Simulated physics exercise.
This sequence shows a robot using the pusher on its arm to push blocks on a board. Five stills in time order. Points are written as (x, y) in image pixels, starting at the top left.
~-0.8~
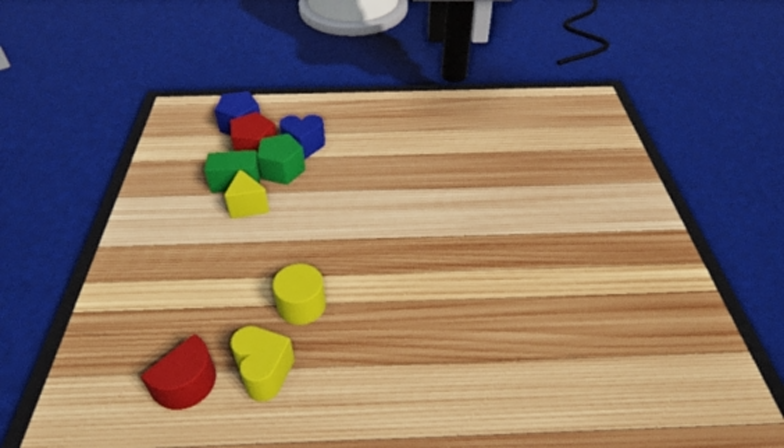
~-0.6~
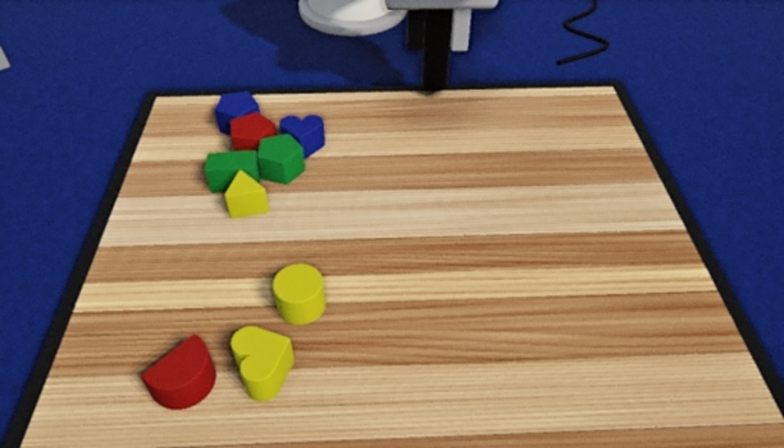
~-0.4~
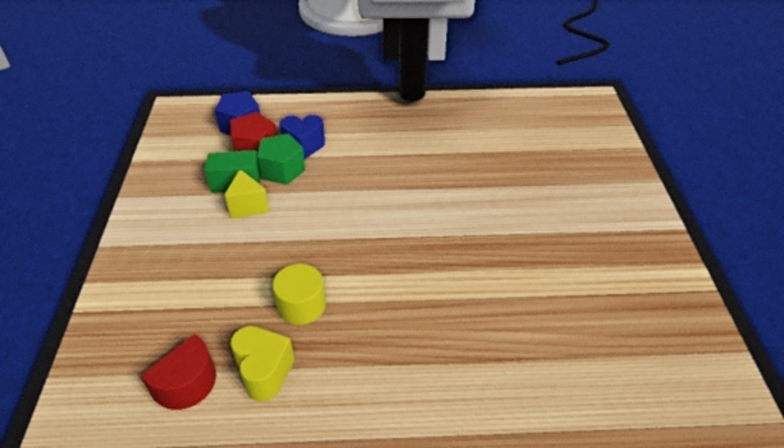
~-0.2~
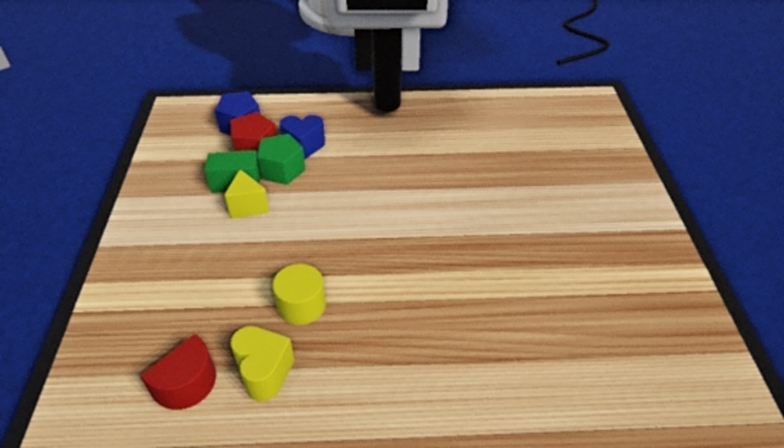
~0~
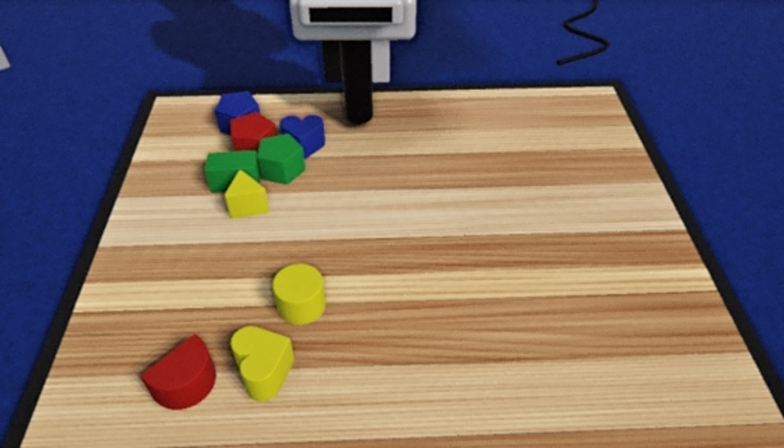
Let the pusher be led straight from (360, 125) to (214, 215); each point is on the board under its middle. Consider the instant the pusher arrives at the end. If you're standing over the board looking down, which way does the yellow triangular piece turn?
From above, the turn goes anticlockwise.
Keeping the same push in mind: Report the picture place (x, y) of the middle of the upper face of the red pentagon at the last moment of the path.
It will end up at (216, 125).
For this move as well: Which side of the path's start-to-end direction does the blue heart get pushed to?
Over to the right.
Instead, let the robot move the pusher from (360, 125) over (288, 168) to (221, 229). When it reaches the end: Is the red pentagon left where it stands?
No, that is not what happens.
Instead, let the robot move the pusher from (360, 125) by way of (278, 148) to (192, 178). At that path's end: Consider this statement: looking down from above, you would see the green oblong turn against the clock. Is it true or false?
It is false.
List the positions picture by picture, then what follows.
The first picture shows pusher's lower end at (454, 76); green oblong at (231, 160); yellow triangular piece at (243, 184); red pentagon at (251, 125); green pentagon at (279, 147); blue heart at (301, 124).
The second picture shows pusher at (434, 85); blocks still.
The third picture shows pusher at (412, 94); blocks still.
The fourth picture shows pusher at (387, 104); blocks still.
The fifth picture shows pusher at (359, 116); green oblong at (231, 160); yellow triangular piece at (243, 184); red pentagon at (251, 125); green pentagon at (279, 147); blue heart at (301, 124).
On the path given first. One third of the way, pusher at (315, 143); green oblong at (208, 169); yellow triangular piece at (239, 188), turned 30° anticlockwise; red pentagon at (234, 127); green pentagon at (257, 157), turned 35° anticlockwise; blue heart at (275, 131), turned 30° clockwise.
Two thirds of the way, pusher at (265, 174); green oblong at (173, 181); yellow triangular piece at (237, 191), turned 55° anticlockwise; red pentagon at (217, 126), turned 15° clockwise; green pentagon at (222, 170), turned 20° anticlockwise; blue heart at (240, 142), turned 95° clockwise.
At the end, pusher at (212, 206); green oblong at (123, 185), turned 20° clockwise; yellow triangular piece at (230, 204), turned 85° anticlockwise; red pentagon at (216, 125), turned 15° clockwise; green pentagon at (167, 192), turned 15° clockwise; blue heart at (235, 147), turned 115° clockwise.
